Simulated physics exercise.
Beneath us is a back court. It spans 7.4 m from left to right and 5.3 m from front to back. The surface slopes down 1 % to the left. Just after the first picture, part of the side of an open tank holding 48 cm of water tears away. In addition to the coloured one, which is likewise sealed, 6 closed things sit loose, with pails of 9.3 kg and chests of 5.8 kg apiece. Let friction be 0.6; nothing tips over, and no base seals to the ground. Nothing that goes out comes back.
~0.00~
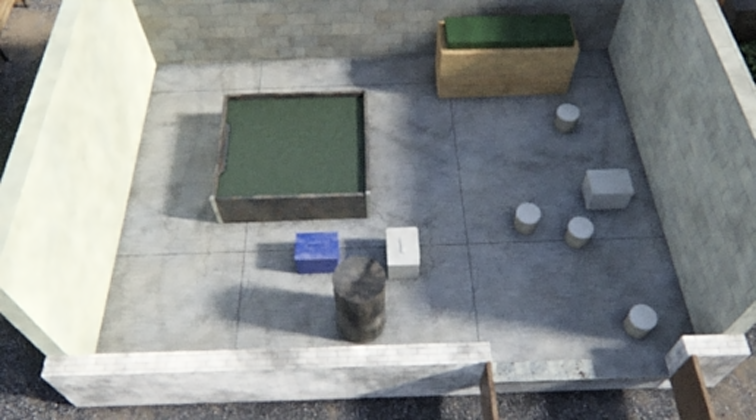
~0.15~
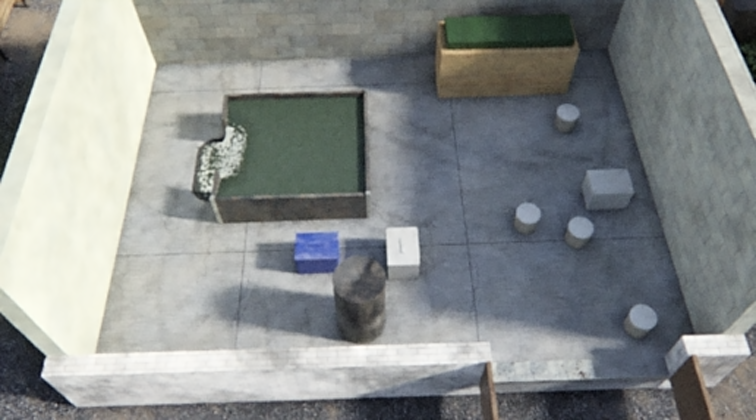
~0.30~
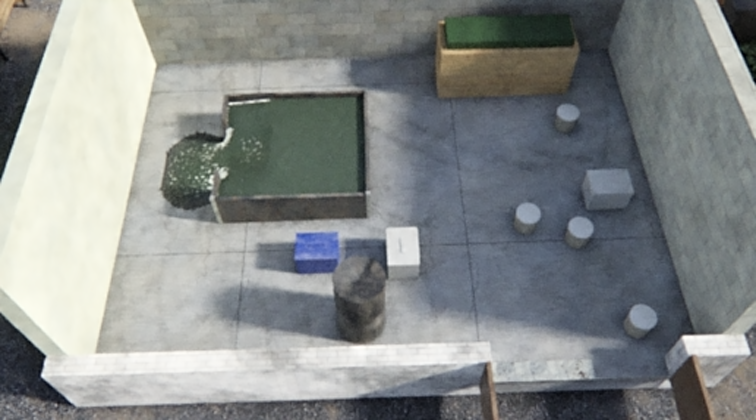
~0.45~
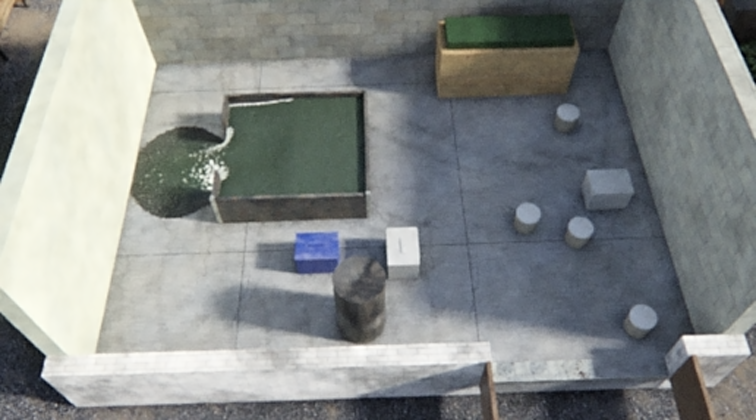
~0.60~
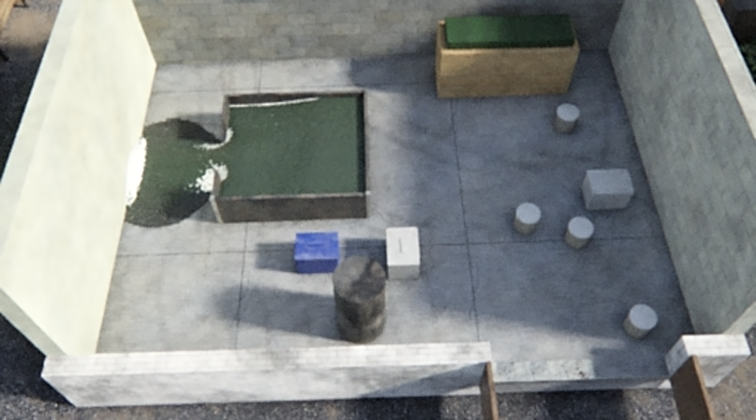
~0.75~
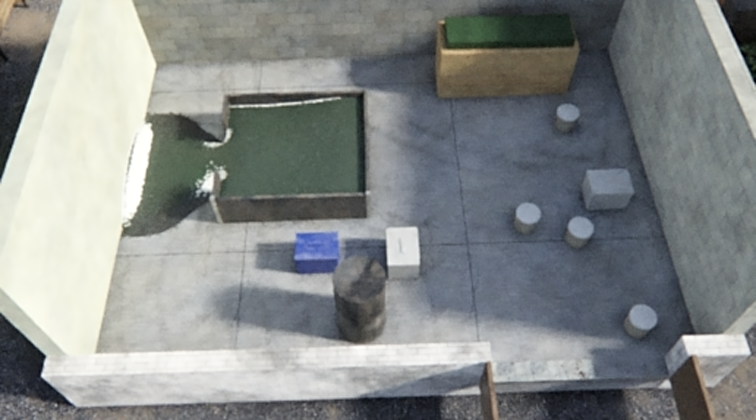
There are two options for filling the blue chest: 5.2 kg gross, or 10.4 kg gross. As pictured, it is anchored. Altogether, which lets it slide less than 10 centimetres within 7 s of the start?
I would say neither option.
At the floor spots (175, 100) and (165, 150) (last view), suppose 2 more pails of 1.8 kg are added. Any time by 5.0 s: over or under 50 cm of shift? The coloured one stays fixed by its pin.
Taking them as listed: Beyond and beyond.
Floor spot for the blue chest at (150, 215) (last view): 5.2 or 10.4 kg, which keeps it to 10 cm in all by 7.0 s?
Lab note - result: Both options fail.
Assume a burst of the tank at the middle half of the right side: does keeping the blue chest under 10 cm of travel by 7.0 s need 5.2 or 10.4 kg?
Then I'd expect the light mass to do.
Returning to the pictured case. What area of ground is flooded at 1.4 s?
About 7.5 m2.
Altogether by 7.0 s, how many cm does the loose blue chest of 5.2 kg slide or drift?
All together it comes to about 50 cm.
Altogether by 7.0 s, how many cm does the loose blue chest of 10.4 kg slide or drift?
Close to 40 cm, all told.
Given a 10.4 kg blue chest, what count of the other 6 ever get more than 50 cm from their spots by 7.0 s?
The tally stands at 0.
After 1.4 s the blue chest would be 0 cm from its start with 5.2 kg and 0 cm from its start with 10.4 kg; 0 cm of water round it then.
After 3.1 s the blue chest would be 0 cm from its start with 5.2 kg and 0 cm from its start with 10.4 kg; 0 cm of water round it then.
After 4.9 s the blue chest would be 12 cm from its start with 5.2 kg and 4 cm from its start with 10.4 kg; 4 cm of water round it then.
After 7.0 s the blue chest would be 43 cm from its start with 5.2 kg and 35 cm from its start with 10.4 kg; 5 cm of water round it then.
